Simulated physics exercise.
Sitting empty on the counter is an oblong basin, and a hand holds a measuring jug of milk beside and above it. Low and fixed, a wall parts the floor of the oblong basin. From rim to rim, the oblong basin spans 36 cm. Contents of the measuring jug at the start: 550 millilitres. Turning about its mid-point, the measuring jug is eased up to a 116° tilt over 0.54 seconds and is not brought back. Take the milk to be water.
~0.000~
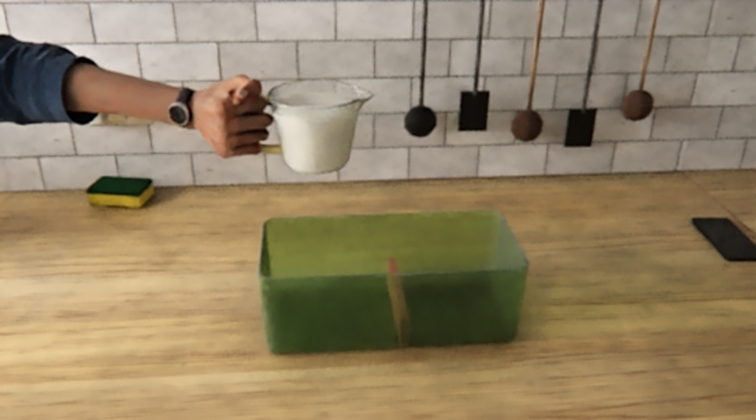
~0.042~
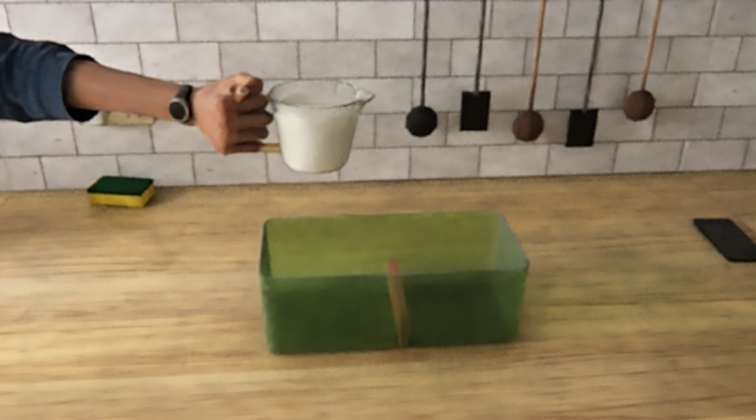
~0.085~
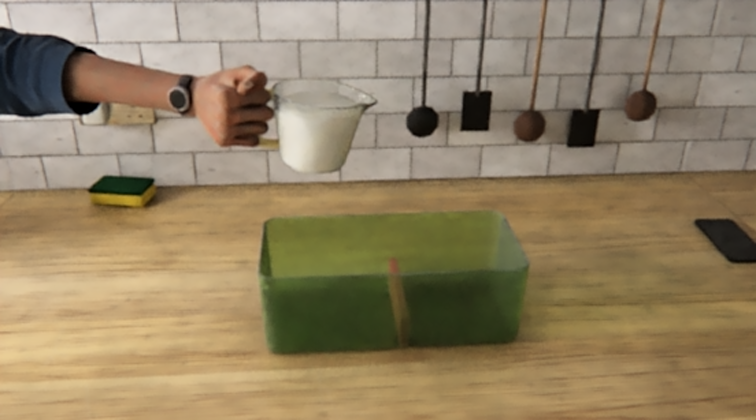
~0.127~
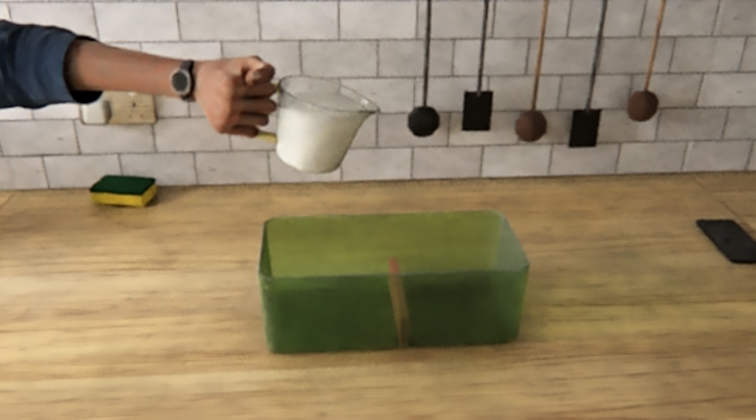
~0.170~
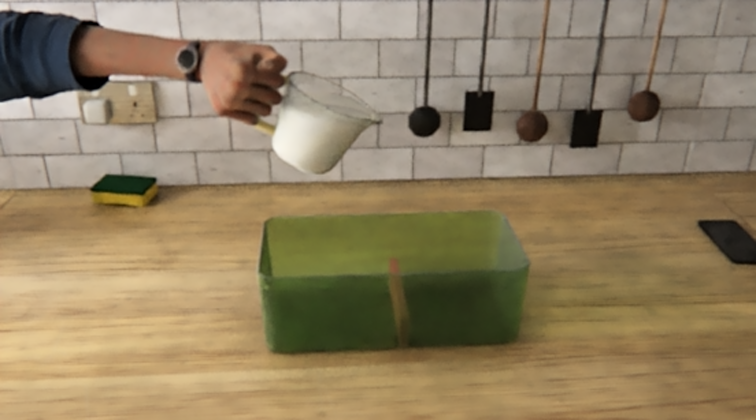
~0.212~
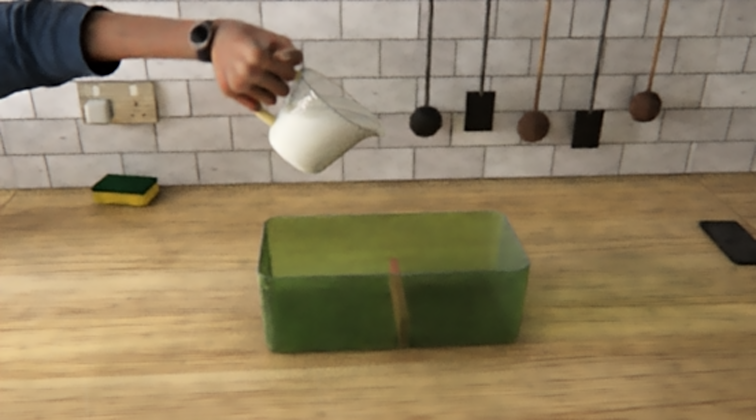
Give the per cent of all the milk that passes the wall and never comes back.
I would say 51 percent.
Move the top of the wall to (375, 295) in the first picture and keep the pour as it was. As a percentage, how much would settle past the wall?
With the wall placed like that, close to 85 per cent.
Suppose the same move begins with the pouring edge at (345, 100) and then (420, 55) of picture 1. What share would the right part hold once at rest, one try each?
Roughly 20 per cent the first time and 80 per cent the second.
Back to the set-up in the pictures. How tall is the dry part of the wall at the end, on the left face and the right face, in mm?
About 38 mm left, about 36 mm right.
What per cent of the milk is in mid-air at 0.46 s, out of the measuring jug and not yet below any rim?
My guess is roughly 42 %.
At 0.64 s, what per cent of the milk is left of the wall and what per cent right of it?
Around 42 on the left and around 52 on the right.
After 0.46 s the tilt is 110° and 24 per cent is still to pour, 2 is left of the wall and 33 right of it.
After 0.64 s the tilt is 116° and 1 per cent is still to pour, 41 is left of the wall and 52 right of it.
After 0.83 s the tilt is 116° and 0 per cent is still to pour, 46 is left of the wall and 50 right of it.
After 1.04 s the tilt is 116° and 0 per cent is still to pour, 47 is left of the wall and 51 right of it.
In the end 47 per cent lies left of the wall, 51 right of it and 3 outside.
